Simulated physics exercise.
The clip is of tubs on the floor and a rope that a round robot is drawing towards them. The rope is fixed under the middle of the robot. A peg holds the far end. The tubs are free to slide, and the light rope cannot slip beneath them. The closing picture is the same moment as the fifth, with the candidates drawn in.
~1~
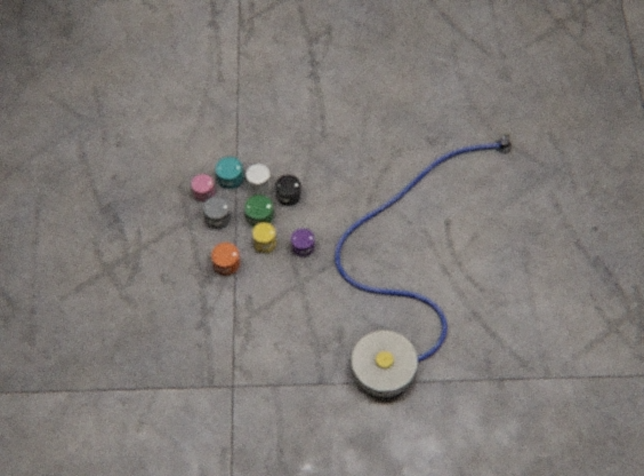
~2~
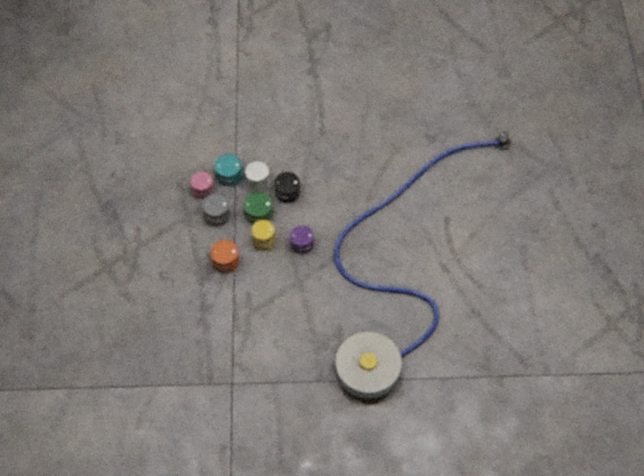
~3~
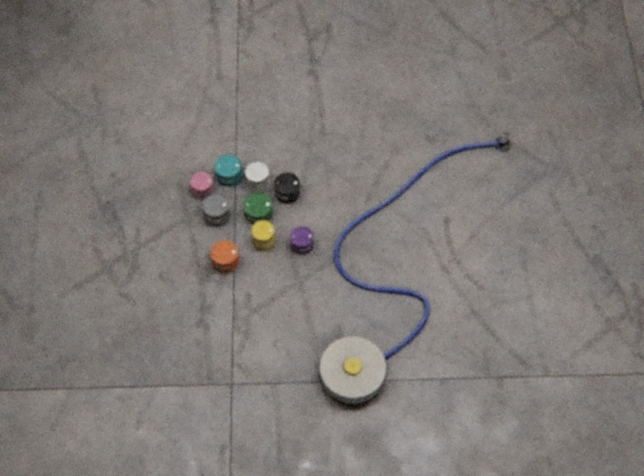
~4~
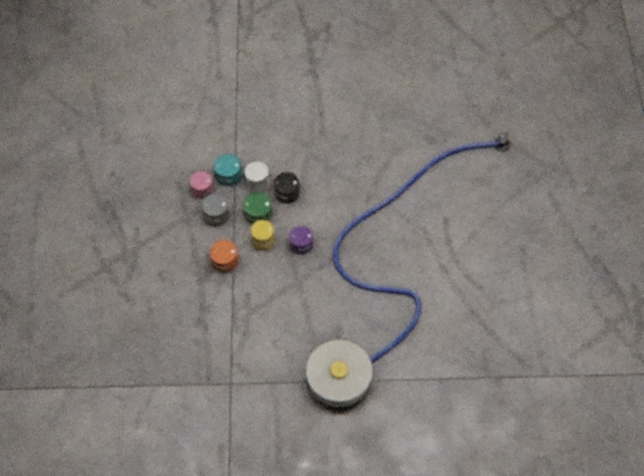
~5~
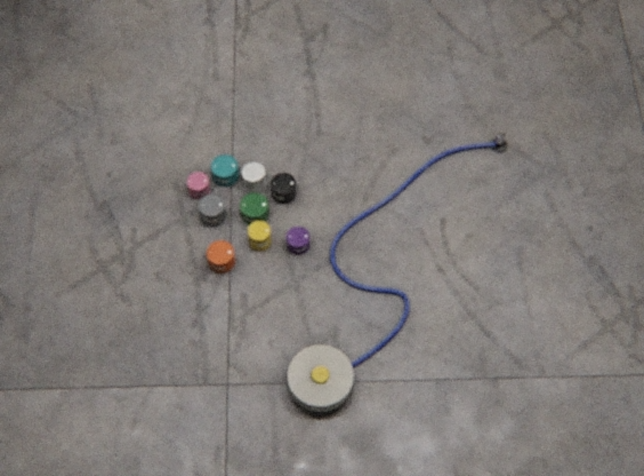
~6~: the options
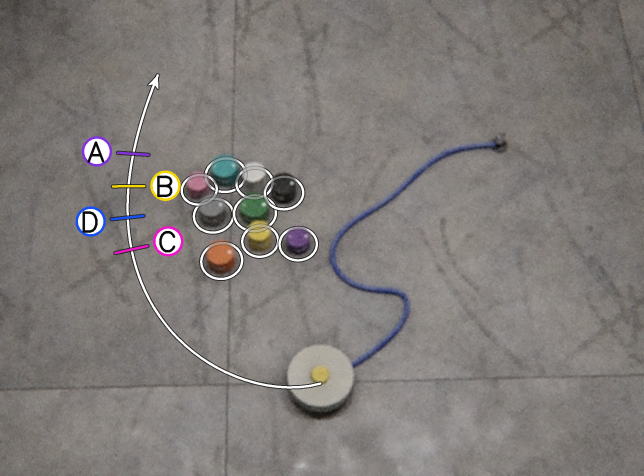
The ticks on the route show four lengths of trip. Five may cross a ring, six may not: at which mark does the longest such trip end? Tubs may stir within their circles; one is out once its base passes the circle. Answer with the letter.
It can go as far as A.
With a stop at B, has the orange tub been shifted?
By then, yes.
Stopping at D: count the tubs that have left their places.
By then, none.
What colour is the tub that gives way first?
Orange.
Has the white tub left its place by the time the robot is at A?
No.
On the copy, A at (133, 154); B at (129, 186); C at (132, 250); D at (128, 218); the route from (321, 384) via (136, 267) to (158, 75).
On A. First, robot (191, 346).
Then, robot (129, 242).
Finally, robot (132, 148); green tub (256, 206); yellow tub (260, 226); orange tub (234, 221); purple tub (288, 218); three over the rings.
By contrast, B is within the limit but short; C is within the limit but short; D is within the limit but short.
